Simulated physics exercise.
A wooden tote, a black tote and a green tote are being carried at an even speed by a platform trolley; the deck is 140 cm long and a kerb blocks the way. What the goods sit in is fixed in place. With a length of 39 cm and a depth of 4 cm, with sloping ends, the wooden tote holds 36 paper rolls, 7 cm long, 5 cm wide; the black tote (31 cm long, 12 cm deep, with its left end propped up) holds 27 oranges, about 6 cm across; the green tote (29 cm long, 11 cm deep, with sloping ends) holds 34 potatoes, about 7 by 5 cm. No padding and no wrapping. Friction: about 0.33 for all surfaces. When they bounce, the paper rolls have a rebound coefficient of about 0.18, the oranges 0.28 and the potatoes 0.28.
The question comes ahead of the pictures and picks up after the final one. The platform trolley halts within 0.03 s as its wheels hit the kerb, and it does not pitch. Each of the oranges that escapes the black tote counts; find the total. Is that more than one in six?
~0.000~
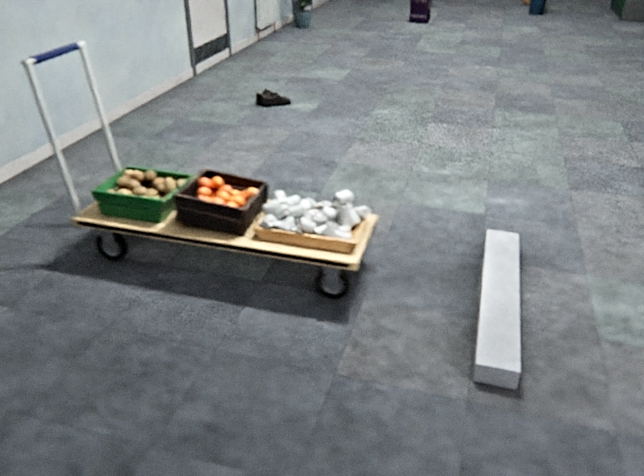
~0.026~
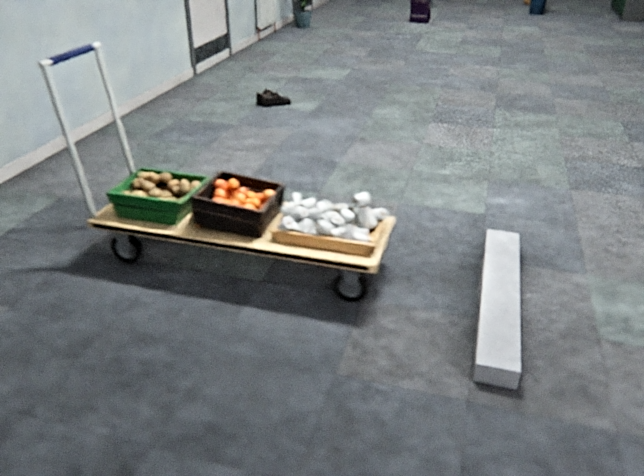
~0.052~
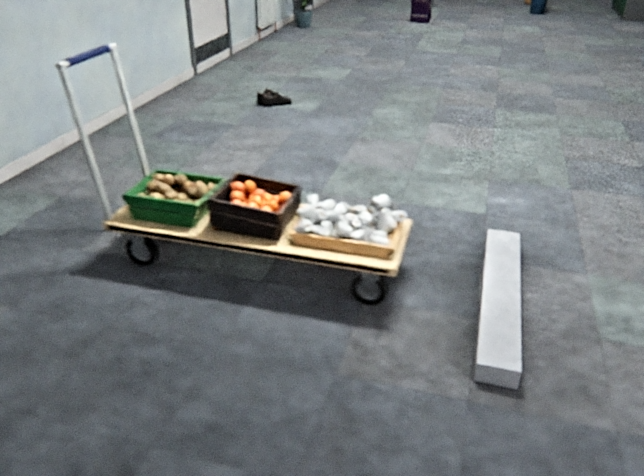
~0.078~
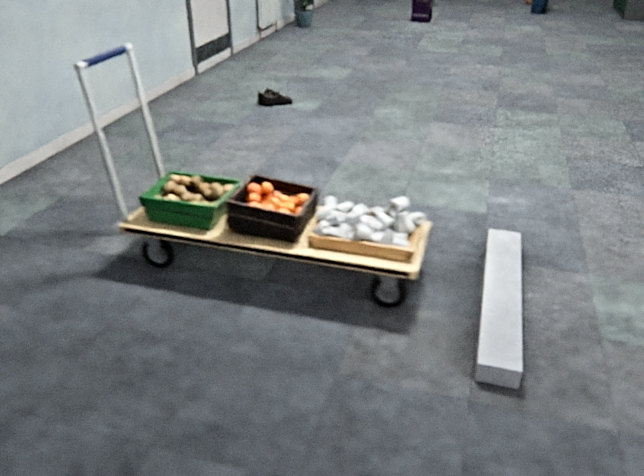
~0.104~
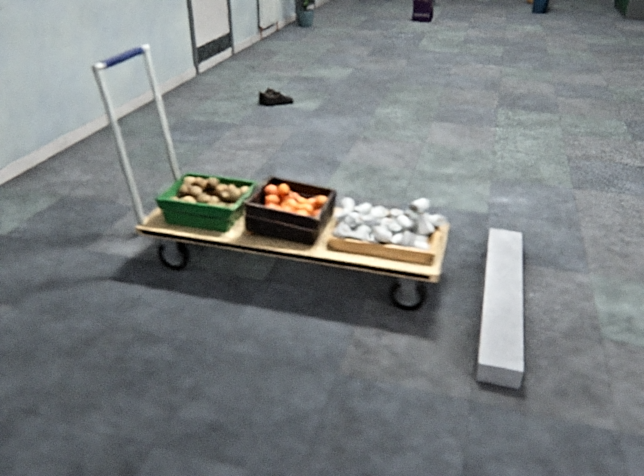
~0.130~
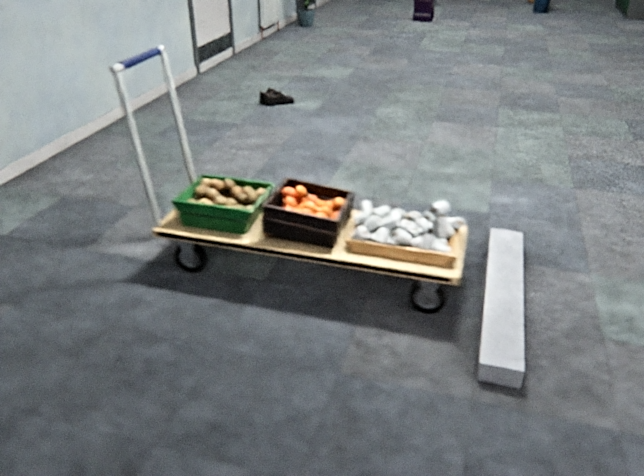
The dropped share sits below one sixth.
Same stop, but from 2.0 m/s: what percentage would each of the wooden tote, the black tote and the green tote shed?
Wooden tote 40 %, black tote 0 %, green tote 0 %.
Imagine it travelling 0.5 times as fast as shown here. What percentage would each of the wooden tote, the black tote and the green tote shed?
Wooden tote 30, black tote 0, green tote 0 per cent.
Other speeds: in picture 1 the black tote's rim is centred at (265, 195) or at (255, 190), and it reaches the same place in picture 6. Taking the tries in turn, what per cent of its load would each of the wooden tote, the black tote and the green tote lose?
For the wooden tote it's 30 % and then 40 %, for the black tote 0 % and then 0 %, and for the green tote 0 % and then 0 %.
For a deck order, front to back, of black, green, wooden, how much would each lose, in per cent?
In that arrangement the wooden tote sheds 60 per cent of its load, the black tote 0 per cent, and the green tote 20 per cent.
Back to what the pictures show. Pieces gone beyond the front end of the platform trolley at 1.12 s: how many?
Count: Approx. 20.
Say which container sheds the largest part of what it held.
Answer: The wooden tote.
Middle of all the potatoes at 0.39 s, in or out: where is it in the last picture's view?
At about (277, 208) in pixels.
After 0.17 s, contact.
After 0.27 s, 9 of 36 out of the wooden tote, 0 of 27 out of the black tote and 0 of 34 out of the green tote.
After 0.39 s, 20 of 36 out of the wooden tote, 2 of 27 out of the black tote and 7 of 34 out of the green tote.
After 0.62 s, 23 of 36 out of the wooden tote, 2 of 27 out of the black tote and 8 of 34 out of the green tote.
Final count (at 1.12 s), 24 of 36 out of the wooden tote, 2 of 27 out of the black tote and 8 of 34 out of the green tote. Asked share, 2 of 27, 7 per cent.
